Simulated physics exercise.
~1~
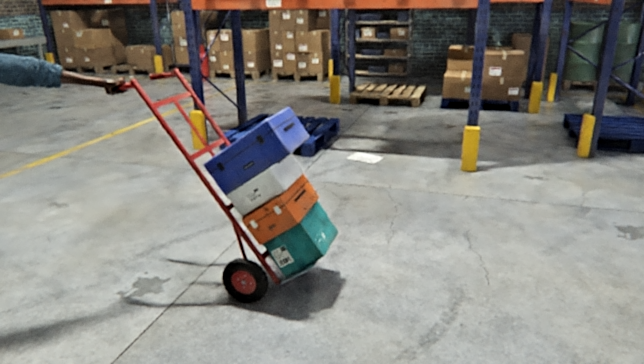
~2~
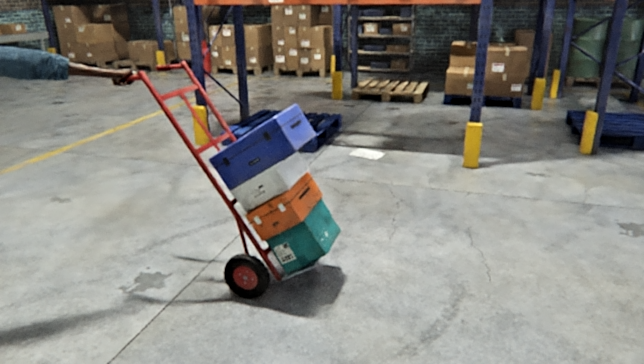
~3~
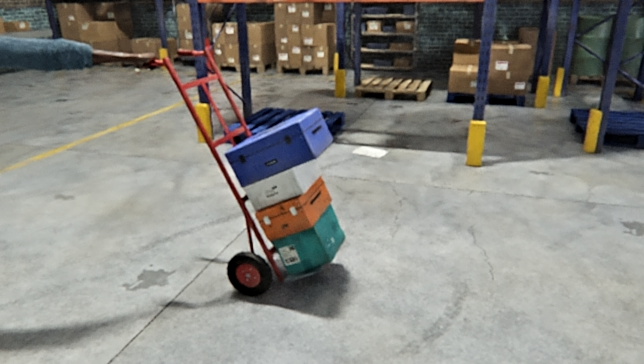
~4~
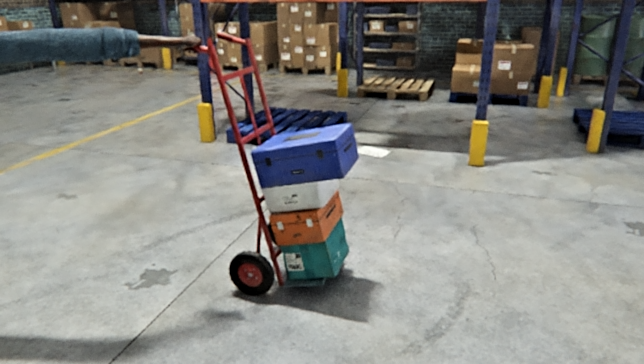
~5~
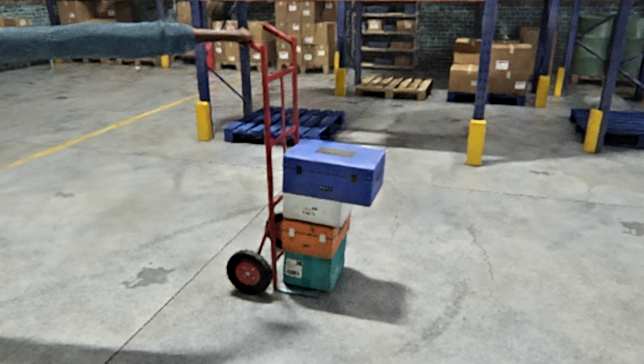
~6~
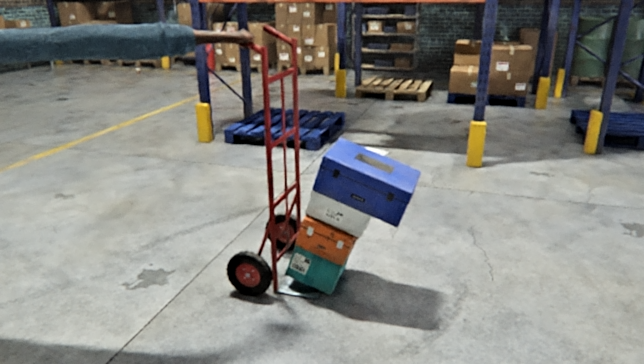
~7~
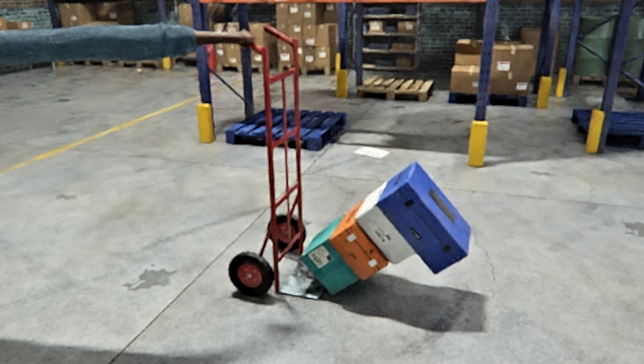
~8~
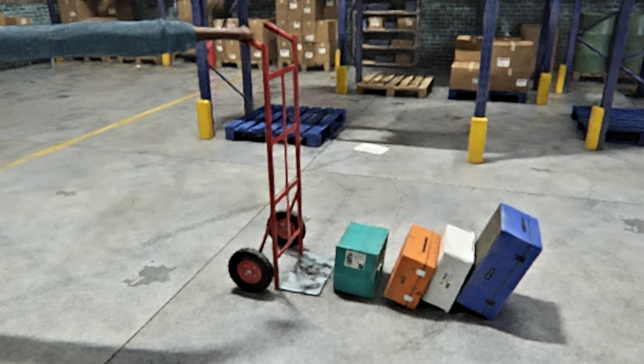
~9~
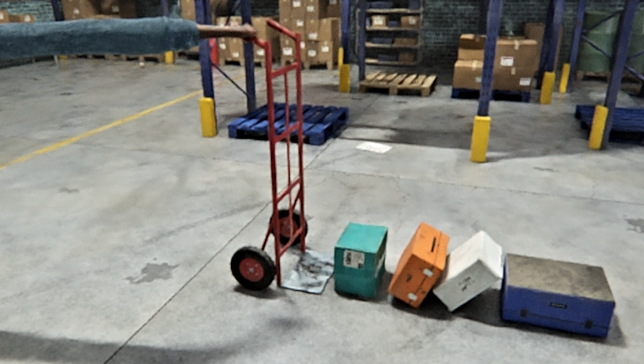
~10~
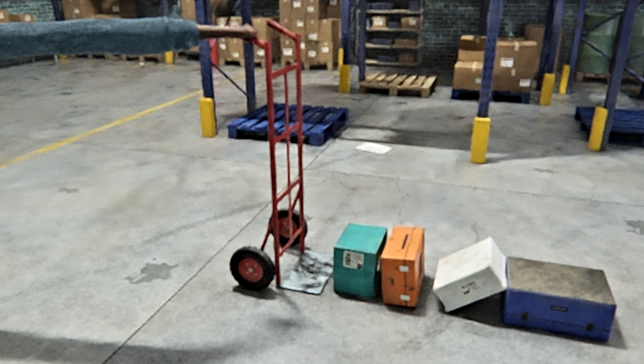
The video shows a red hand truck carrying four stacked boxes, held by a covered arm-like bar at the left, swinging upright in a warehouse. The stack tips forward to the right and topples off, leaving turquoise, orange, white and blue boxes in a row on the floor.
